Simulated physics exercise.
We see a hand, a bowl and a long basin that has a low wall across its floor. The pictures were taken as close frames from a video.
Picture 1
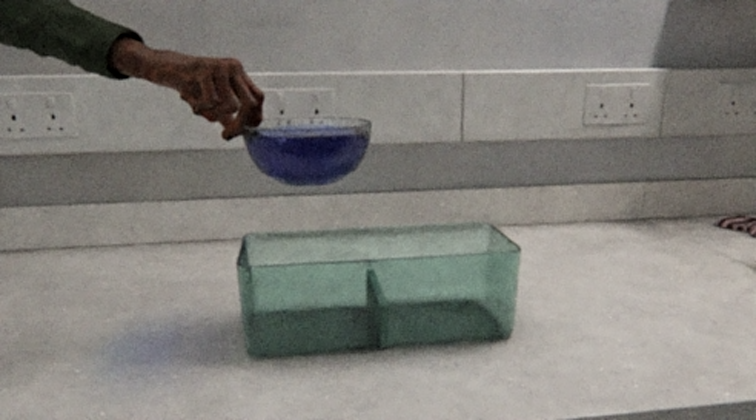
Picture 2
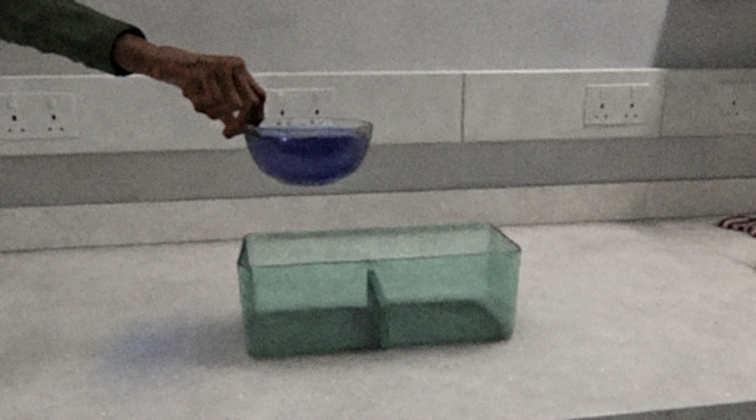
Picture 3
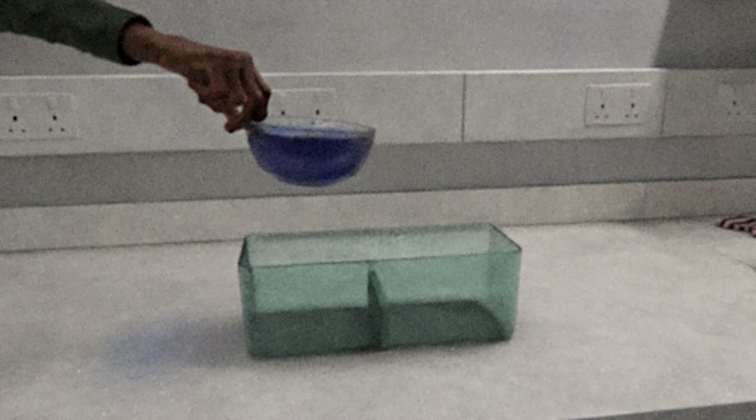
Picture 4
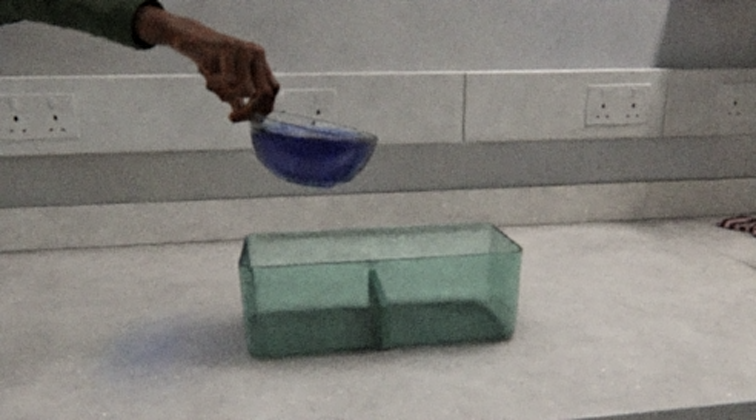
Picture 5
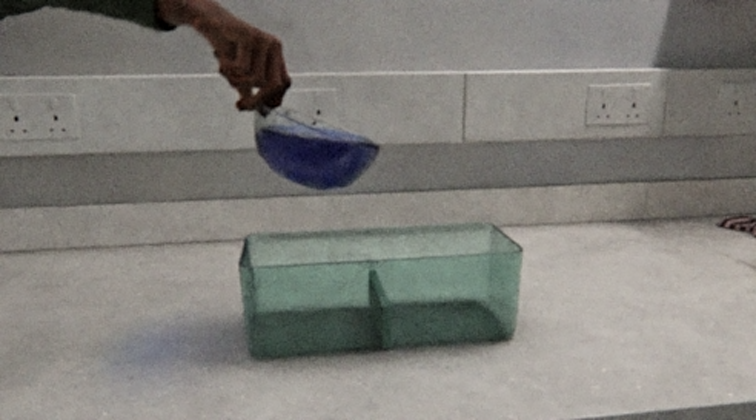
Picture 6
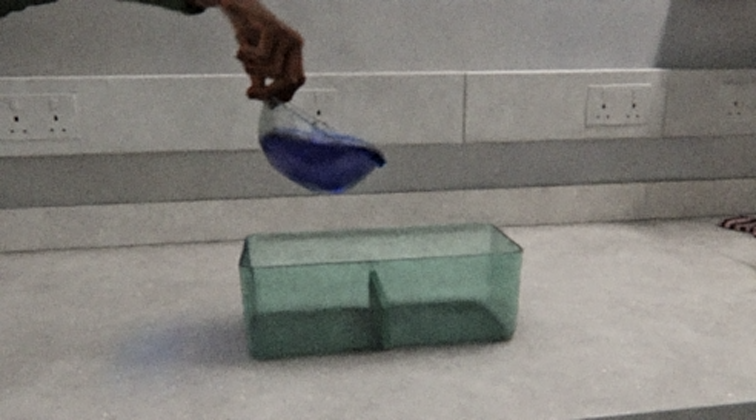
On a pale countertop against a wall with white sockets, seen from the front by a still camera, a hand in a dark green sleeve holds a clear bowl of blue liquid in the air. Below it sits a long, see-through green basin with a low wall across its floor. The hand rises and turns, tilting the bowl steadily down to the right as the liquid shifts to its right rim.
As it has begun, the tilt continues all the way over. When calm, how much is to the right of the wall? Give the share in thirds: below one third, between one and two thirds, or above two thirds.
High range.
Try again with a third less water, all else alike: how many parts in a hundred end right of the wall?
75 per cent.
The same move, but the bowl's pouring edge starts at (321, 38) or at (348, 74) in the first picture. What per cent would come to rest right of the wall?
Roughly 55 % and 70 %.
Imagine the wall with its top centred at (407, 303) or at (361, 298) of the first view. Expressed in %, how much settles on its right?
First try close to 40 percent, second try close to 80 percent.
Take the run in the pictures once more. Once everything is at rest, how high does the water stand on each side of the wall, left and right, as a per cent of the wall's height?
Left near 10; right near 50.
A moment on, the tilt is 97° and 11 per cent is still to pour, 0 is left of the wall and 55 right of it.
Next, the tilt is 103° and 0 per cent is still to pour, 15 is left of the wall and 73 right of it.
Then the tilt is 103° and 0 per cent is still to pour, 22 is left of the wall and 75 right of it.
Later the tilt is 103° and 0 per cent is still to pour, 22 is left of the wall and 75 right of it.
At rest 23 per cent lies left of the wall, 74 right of it and 3 outside.
